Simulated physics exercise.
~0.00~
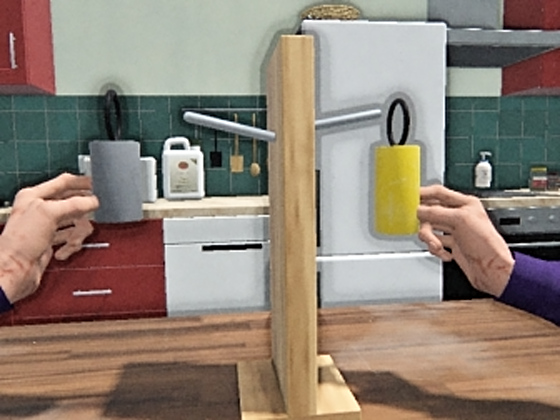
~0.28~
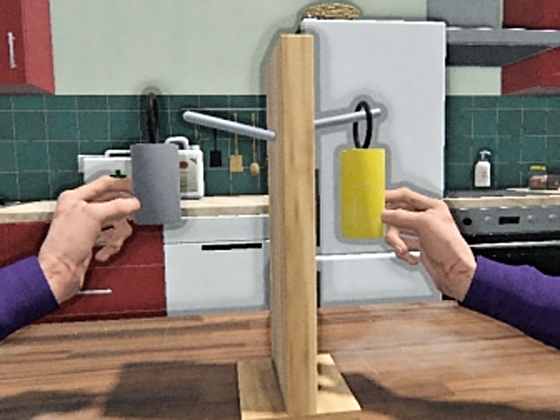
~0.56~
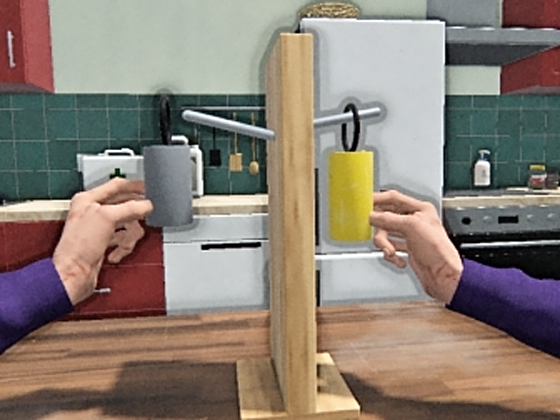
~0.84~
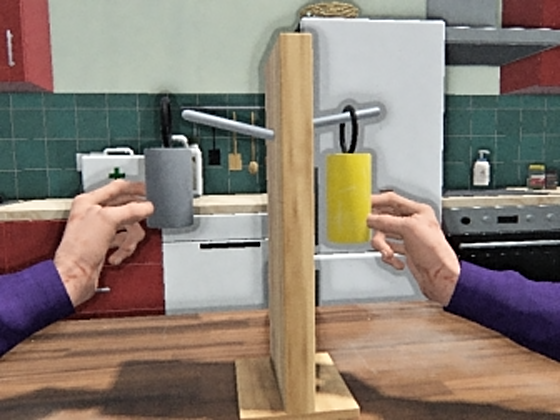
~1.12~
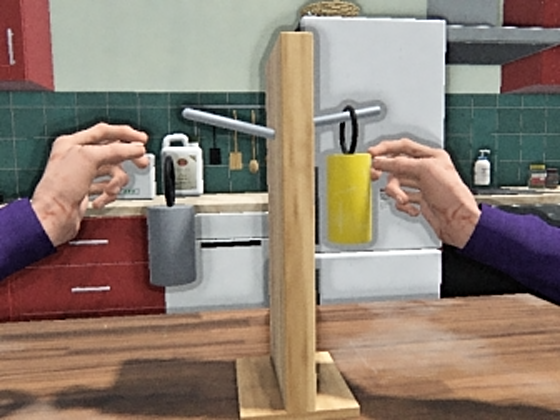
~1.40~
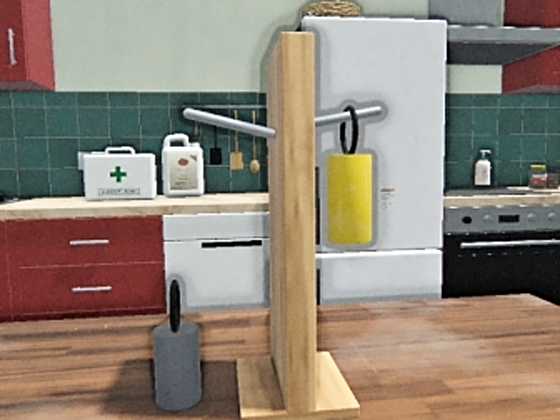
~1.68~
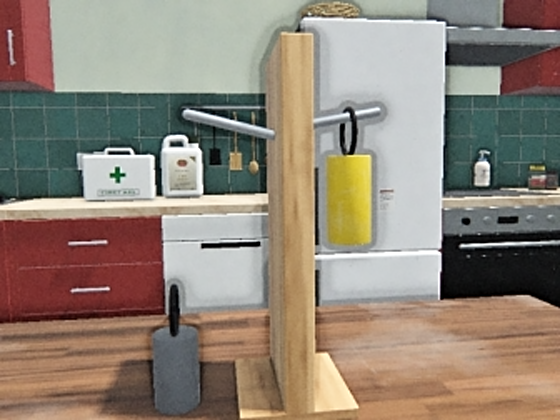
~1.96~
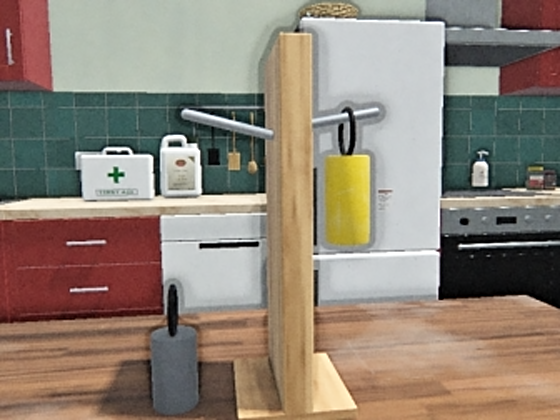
Two hands in purple sleeves reach in from either side of a wooden stand on a kitchen table, the left holding a grey cylinder and the right a yellow one, each topped with a dark loop. Behind them are red cupboards, green tiles and a pale fridge, seen from the front at table height. The hands move both cylinders inward to the pegs, then let go and draw back. The grey one drops at once, missing its peg, and lands upright on the tabletop at left. The yellow one stays hanging from the right peg.
